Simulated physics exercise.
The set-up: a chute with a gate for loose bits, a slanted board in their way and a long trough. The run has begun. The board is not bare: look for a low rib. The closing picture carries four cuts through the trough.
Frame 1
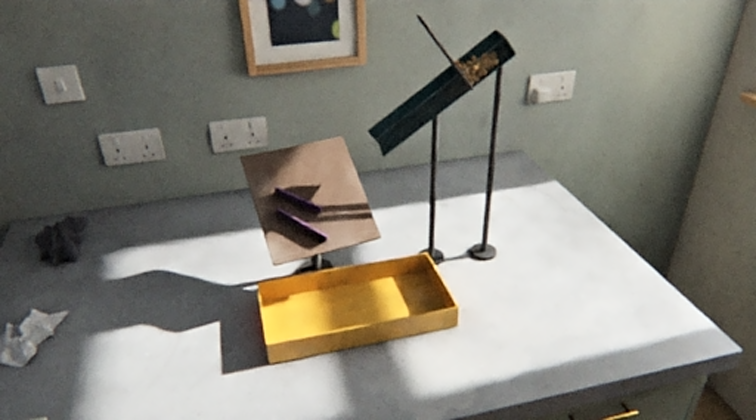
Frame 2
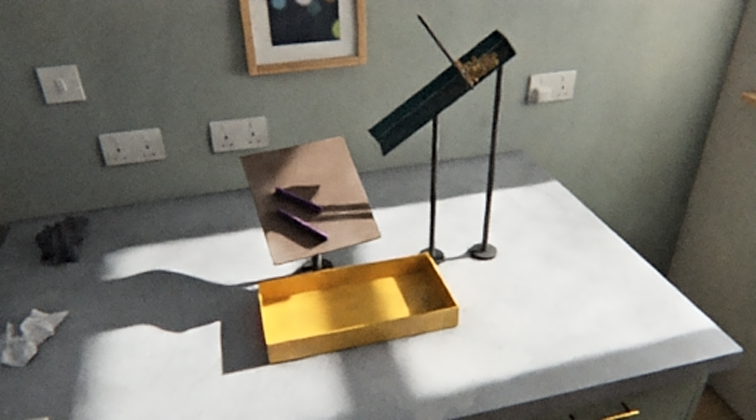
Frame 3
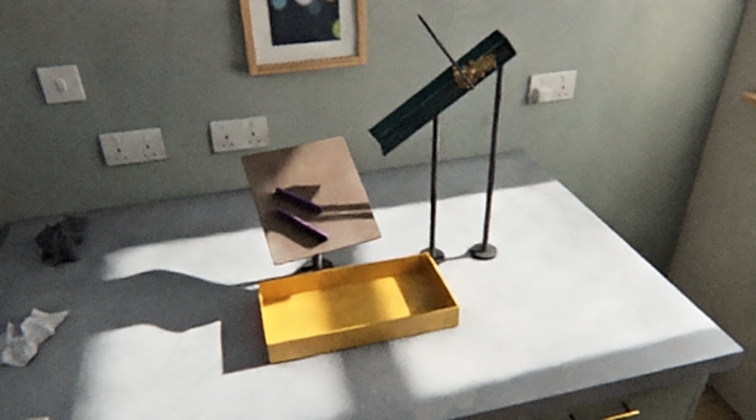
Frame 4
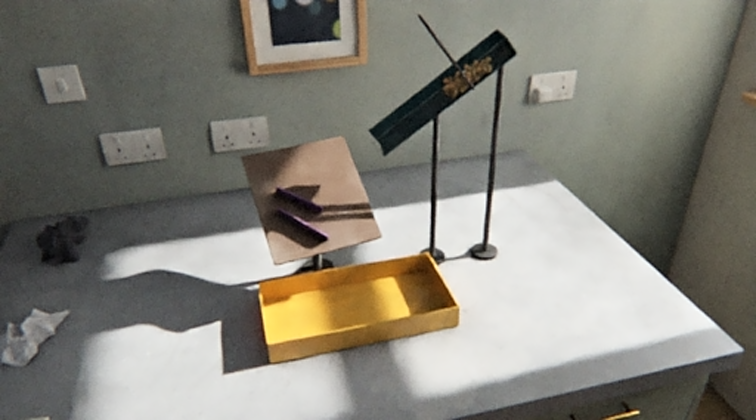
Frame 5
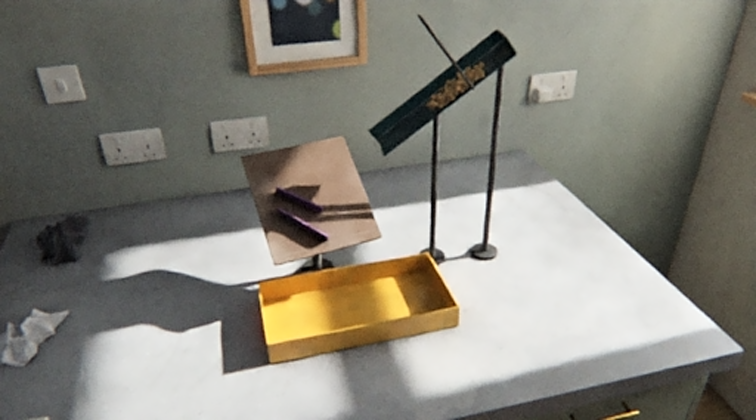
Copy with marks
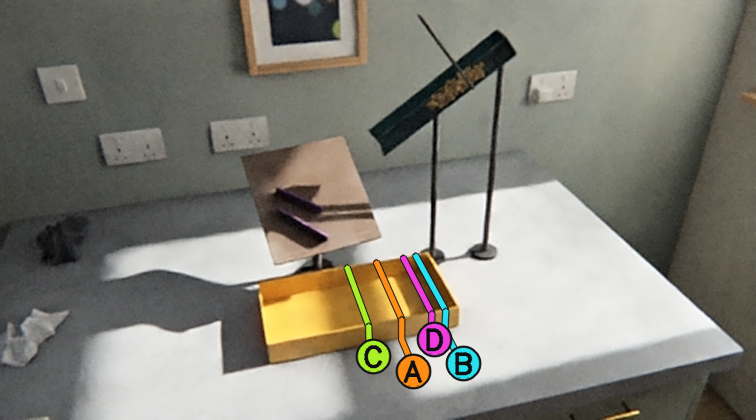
A dark green chute stands over a grey table as small brown bits slide slowly down it.
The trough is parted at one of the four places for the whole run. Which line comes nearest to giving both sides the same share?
C.
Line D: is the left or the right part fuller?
Left.
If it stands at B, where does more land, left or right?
Left.
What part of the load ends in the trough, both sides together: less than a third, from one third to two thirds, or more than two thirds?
More than two thirds.
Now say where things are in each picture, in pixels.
Load behind the gate at (477, 68), dried chickpeas; lip of the chute at (381, 151), sloping fairly steeply, in the first frame.
Middle of the board at (311, 197), tilted fairly steeply; middle of its low edge at (330, 251); of its high edge at (293, 146), in the second frame.
Front corners of the trough at (268, 344) and (459, 307), empty; front of the load at (463, 86), in the third frame.
Middle of the load at (468, 75); its front at (449, 94), about a quarter of the way to the lip; rib from (278, 208) to (329, 236); rib from (277, 187) to (323, 208), in the fourth frame.
Middle of the load at (457, 84); its front at (428, 104), about a third of the way to the lip, in the fifth frame.
On the marked copy, line A crosses the front rim at (401, 318); line B crosses the front rim at (445, 310); line C crosses the front rim at (368, 325); line D crosses the front rim at (431, 312).
With A, of what is caught, nearly all on the left of the divider, a stray few on the right.
With B, of what is caught, all on the left of the divider, none on the right.
With C, of what is caught, about two thirds on the left of the divider, about a third on the right.
With D, of what is caught, all on the left of the divider, none on the right.
